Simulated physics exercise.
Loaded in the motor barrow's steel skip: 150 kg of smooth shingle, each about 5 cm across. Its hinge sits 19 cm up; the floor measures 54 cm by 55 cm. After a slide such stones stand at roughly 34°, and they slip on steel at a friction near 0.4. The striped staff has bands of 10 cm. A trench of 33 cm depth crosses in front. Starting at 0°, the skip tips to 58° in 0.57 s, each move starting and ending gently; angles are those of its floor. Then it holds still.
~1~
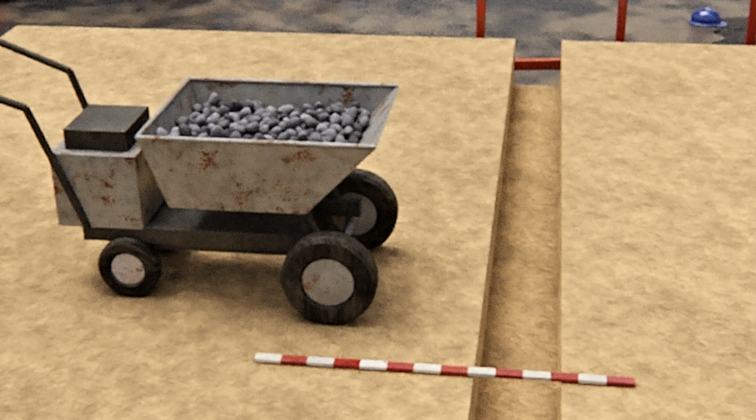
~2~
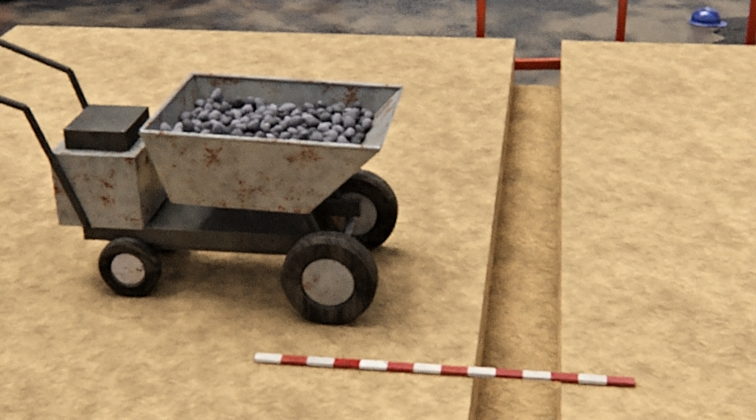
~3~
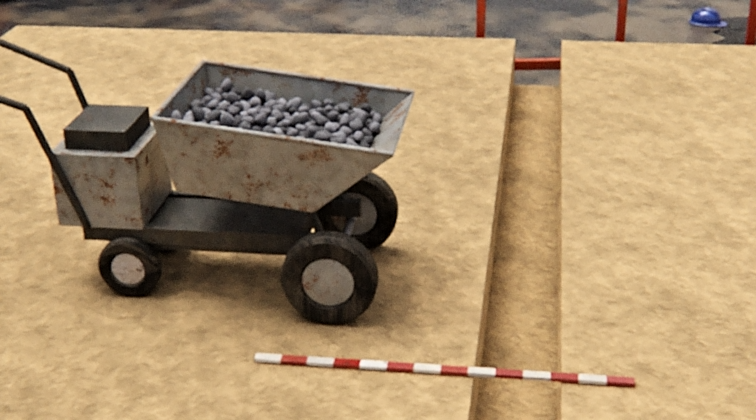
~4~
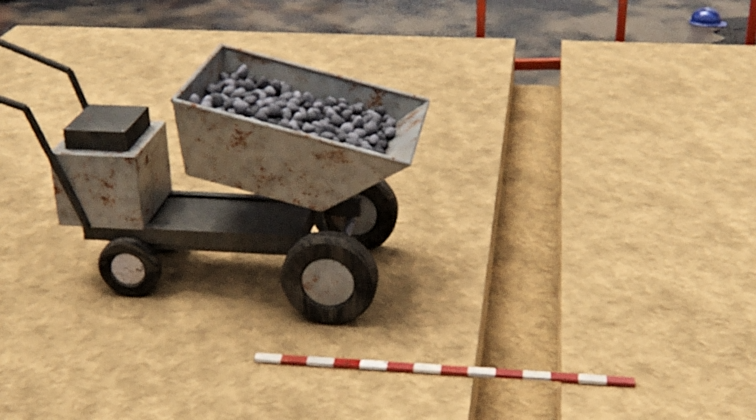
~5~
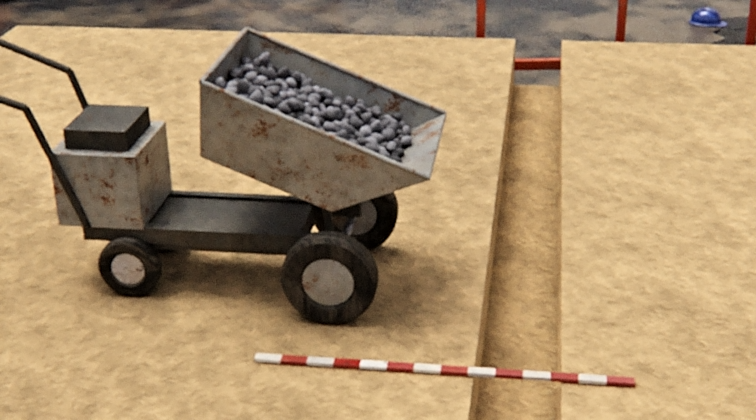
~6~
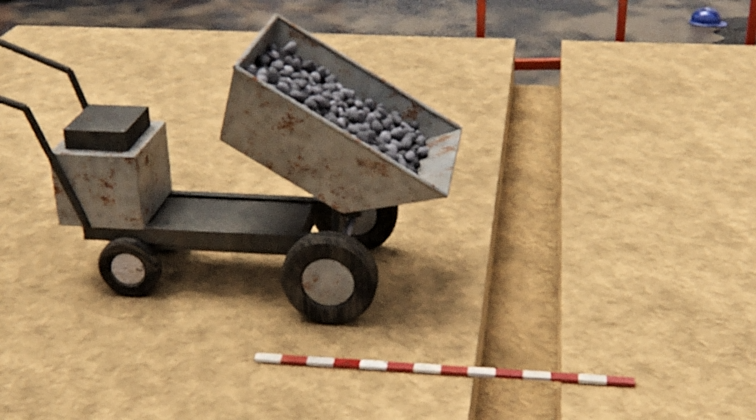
A sandy work site with a narrow trench running away through it is seen from above at an angle, by a camera that stays still. A rusty grey motor barrow stands left of the trench, its skip loaded with grey stones, with a red-and-white striped staff lying in front and a blue helmet beyond red posts. The skip's rear rises, slowly at first, tilting it steeply rightward while the wheels stay put.
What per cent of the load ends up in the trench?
Roughly 59 per cent ends in the trench.
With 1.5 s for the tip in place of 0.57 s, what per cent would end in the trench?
It would be near 80 per cent.
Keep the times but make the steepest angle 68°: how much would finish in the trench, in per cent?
It would be near 50 per cent.
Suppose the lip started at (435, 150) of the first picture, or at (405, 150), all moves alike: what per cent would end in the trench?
First some 25, then 40 per cent.
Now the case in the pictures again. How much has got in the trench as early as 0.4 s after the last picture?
Some 10 per cent.
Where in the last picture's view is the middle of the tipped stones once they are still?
Their middle is at about (546, 332).
Then, 0.1 s after the last picture the floor is at 49°, 100 % in the skip; the foremost stones are at (448, 189).
Then, 0.4 s after the last picture the floor is at 58°, 90 % in the skip, 10 % in the trench; the foremost stones are at (542, 245).
Then, 0.7 s after the last picture the floor is at 58°, 35 % in the skip, 27 % in the trench, 38 % past the trench; the foremost stones are at (722, 296).
Then, 2.7 s after the last picture the floor is at 58°, 0 % in the skip, 59 % in the trench, 41 % past the trench; the foremost stones are past the picture's edge.
